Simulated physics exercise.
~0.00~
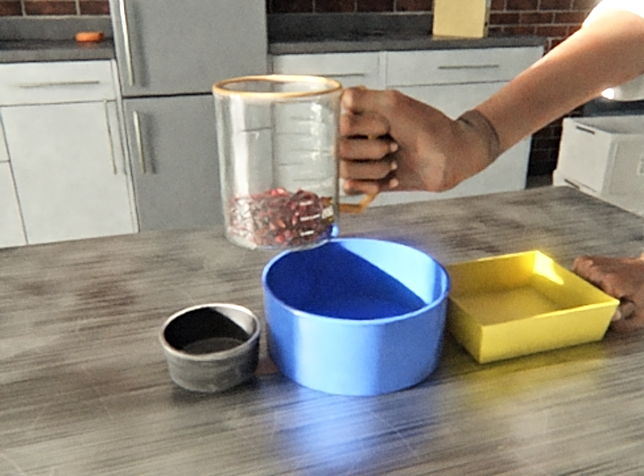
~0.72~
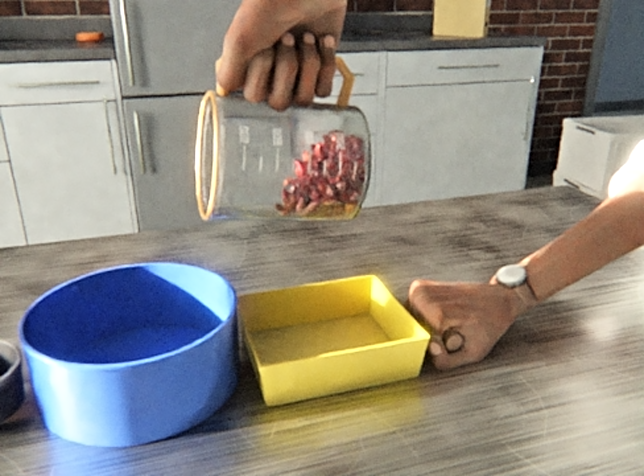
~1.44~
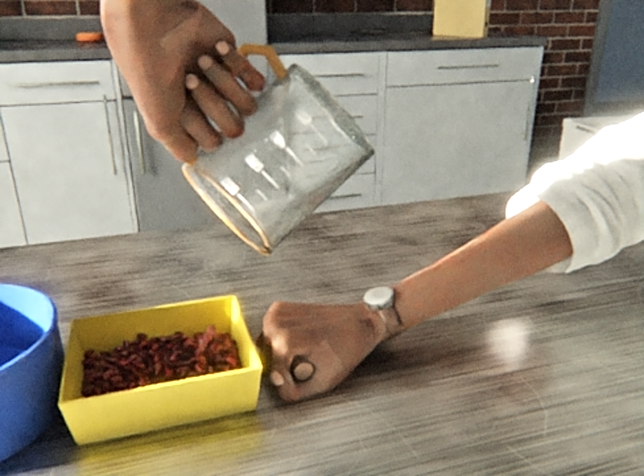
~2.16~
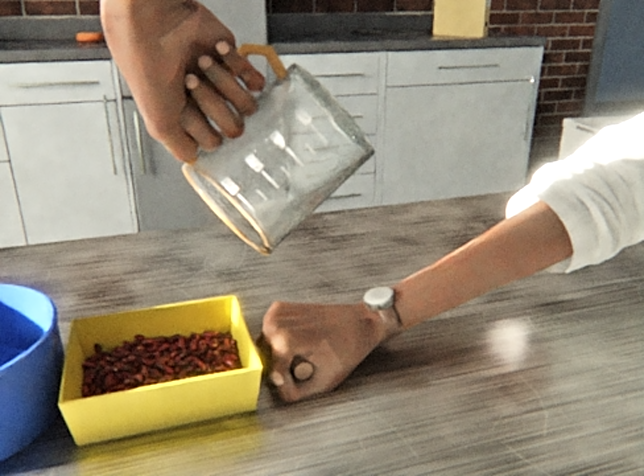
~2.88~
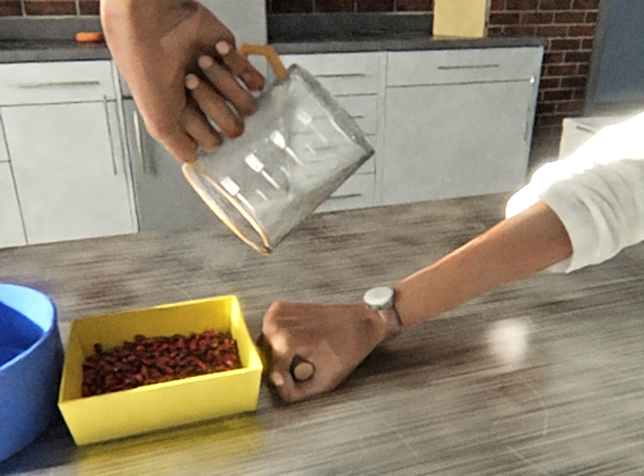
A hand tips red beans from a clear jug into a yellow tin as dishes slide left.
